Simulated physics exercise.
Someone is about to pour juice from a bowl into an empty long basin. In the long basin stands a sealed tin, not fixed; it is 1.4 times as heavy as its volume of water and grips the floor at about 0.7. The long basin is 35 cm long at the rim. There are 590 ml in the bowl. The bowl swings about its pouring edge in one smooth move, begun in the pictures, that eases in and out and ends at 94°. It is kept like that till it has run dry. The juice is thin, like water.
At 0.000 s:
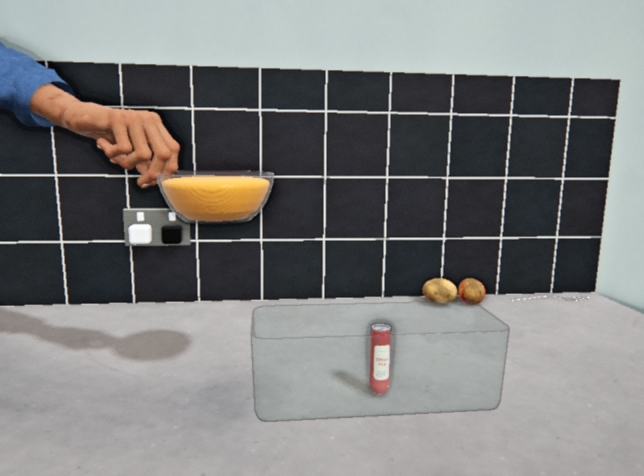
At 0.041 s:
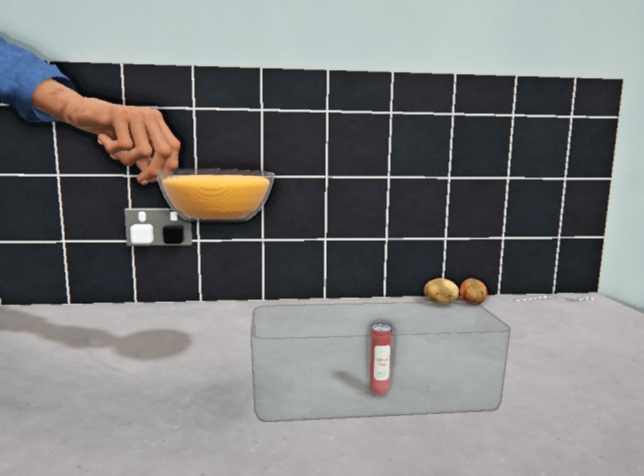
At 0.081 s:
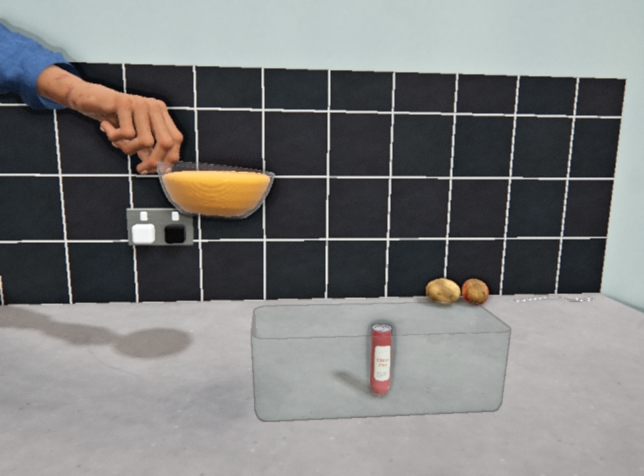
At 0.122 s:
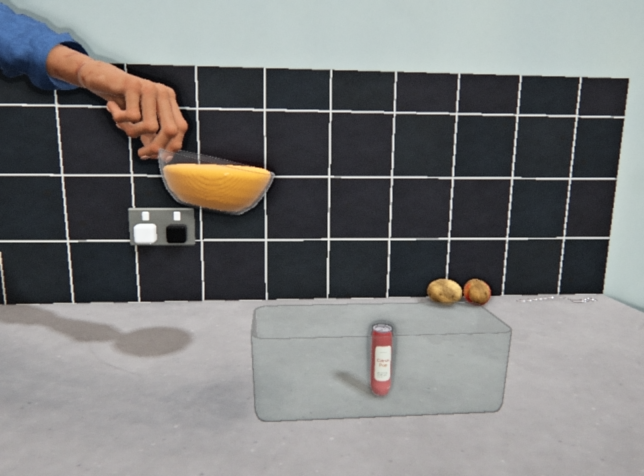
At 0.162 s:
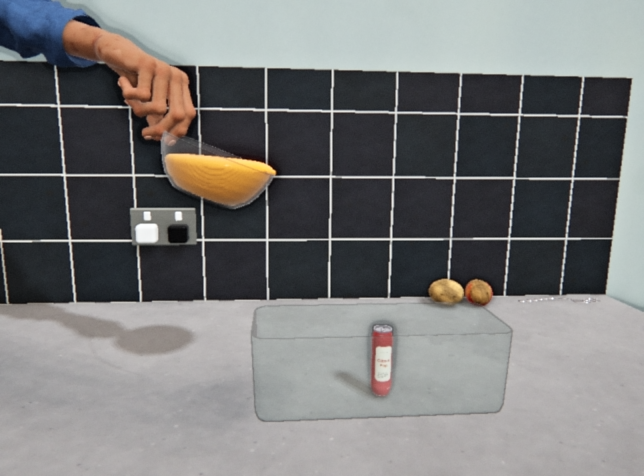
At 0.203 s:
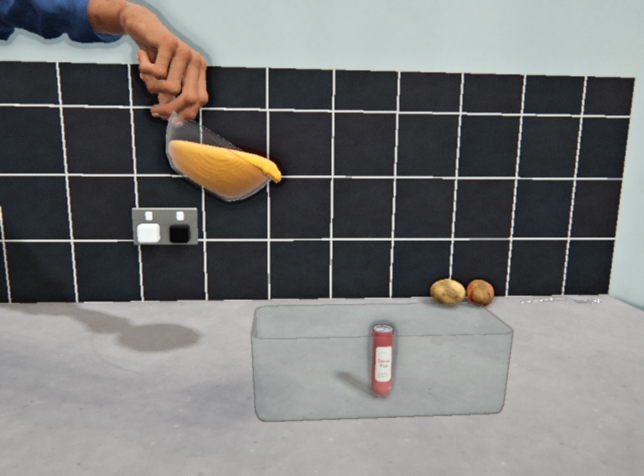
Above a clear basin holding a red tin, a hand steadily tilts a bowl of orange juice rightward.
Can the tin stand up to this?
It stays up.
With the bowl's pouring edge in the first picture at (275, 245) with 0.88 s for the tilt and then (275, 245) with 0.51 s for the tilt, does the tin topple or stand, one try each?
First it stays up; then it goes over.
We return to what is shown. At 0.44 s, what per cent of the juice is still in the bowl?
About 22 per cent.
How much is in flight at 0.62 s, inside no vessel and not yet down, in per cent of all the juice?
About 24 per cent.
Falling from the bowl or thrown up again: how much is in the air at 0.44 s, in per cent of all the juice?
Some 74 per cent.
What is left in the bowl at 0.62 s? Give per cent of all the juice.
Some 0 per cent.
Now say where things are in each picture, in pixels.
In the first frame, it leans 0°; its right rim is at (273, 175); the juice meets the walls at (163, 181) and (270, 181); the long basin's rim runs from (253, 323) to (492, 316); the tin's top is at (381, 331).
In the second frame, it leans 1°; its right rim is at (273, 175); the juice meets the walls at (164, 179) and (270, 180).
In the third frame, it leans 6°; its right rim is at (273, 176); the juice meets the walls at (164, 175) and (270, 176).
In the fourth frame, it leans 13°; its right rim is at (273, 176); the juice meets the walls at (165, 167) and (272, 172).
In the fifth frame, it leans 22°; its right rim is at (273, 176); the juice meets the walls at (167, 156) and (271, 169); 3 per cent is over the edge.
In the sixth frame, it leans 32°; its right rim is at (273, 176); the juice meets the walls at (171, 142) and (259, 162); 8 per cent is over the edge.
Then, 0.44 s in, the tilt is 90° and 21 per cent is still to pour; the tin stands where it began.
Then, 0.62 s in, the tilt is 94° and 0 per cent is still to pour; the tin stands where it began.
Then, 0.81 s in, the tilt is 94° and 0 per cent is still to pour; the tin stands where it began.
Then, 1.01 s in, the tilt is 94° and 0 per cent is still to pour; the tin stands where it began.
Finally, the tin stands where it began.
